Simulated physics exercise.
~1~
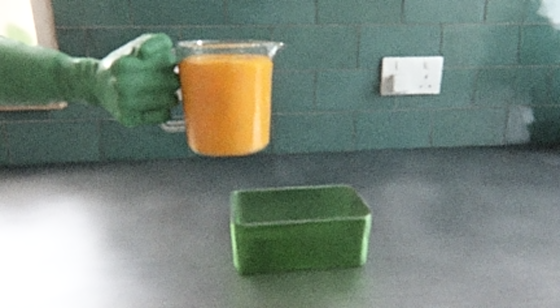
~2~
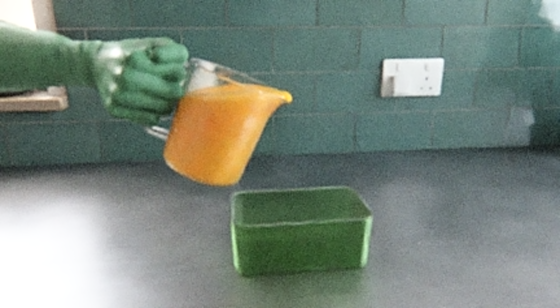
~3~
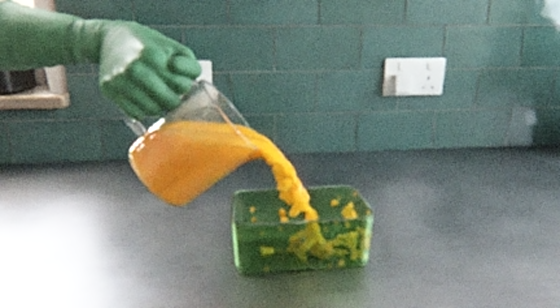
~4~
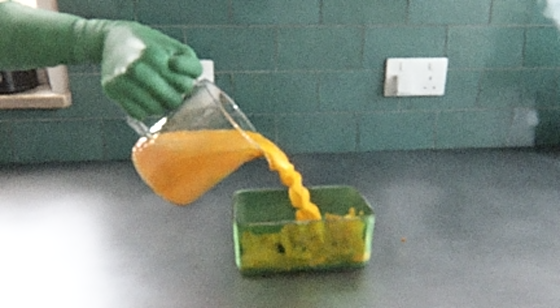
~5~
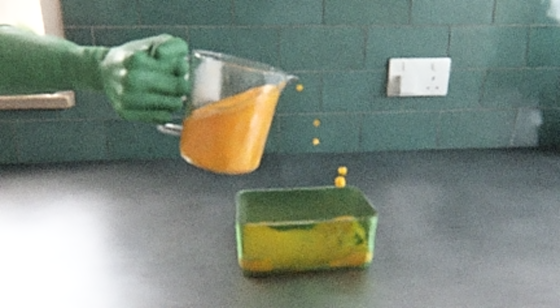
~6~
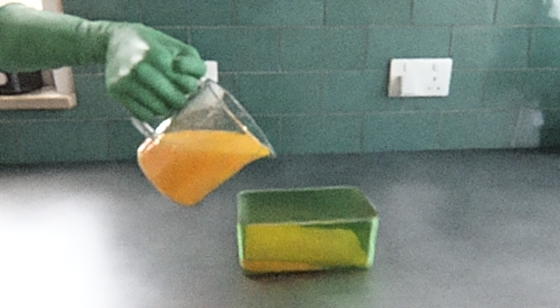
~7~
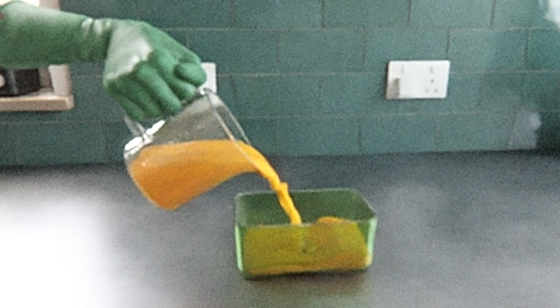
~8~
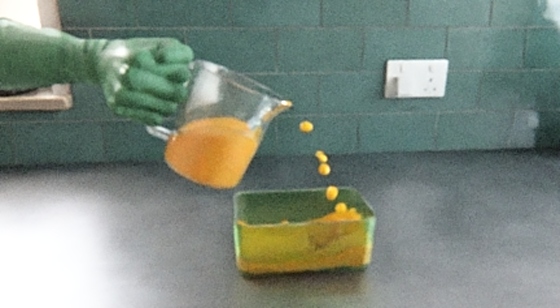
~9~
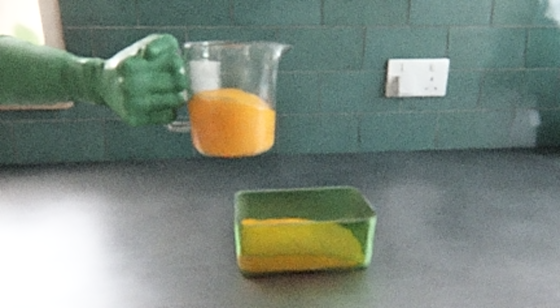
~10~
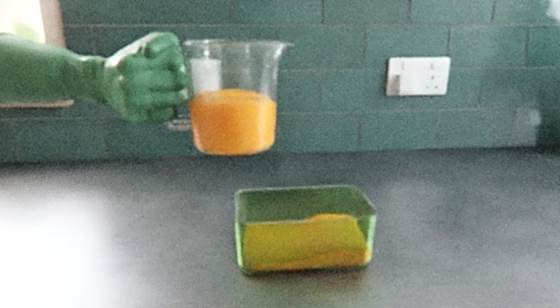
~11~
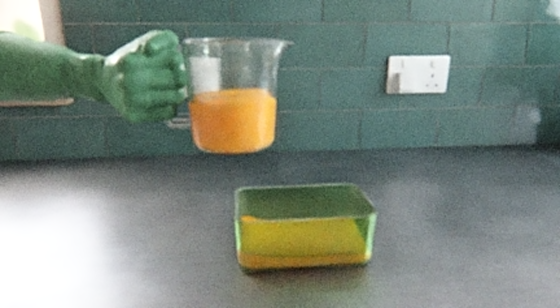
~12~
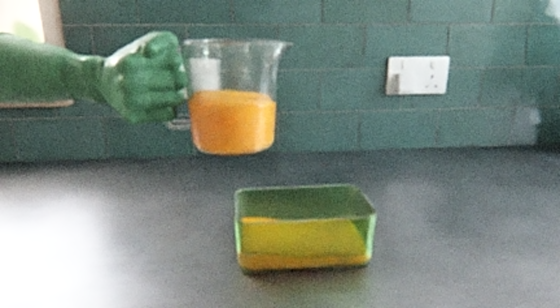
The clip shows a green hand tipping a glass pitcher of orange juice over an empty green box on a dark worktop, easing back, then pouring again before levelling it, leaving the box partly filled and the pitcher still holding some juice.
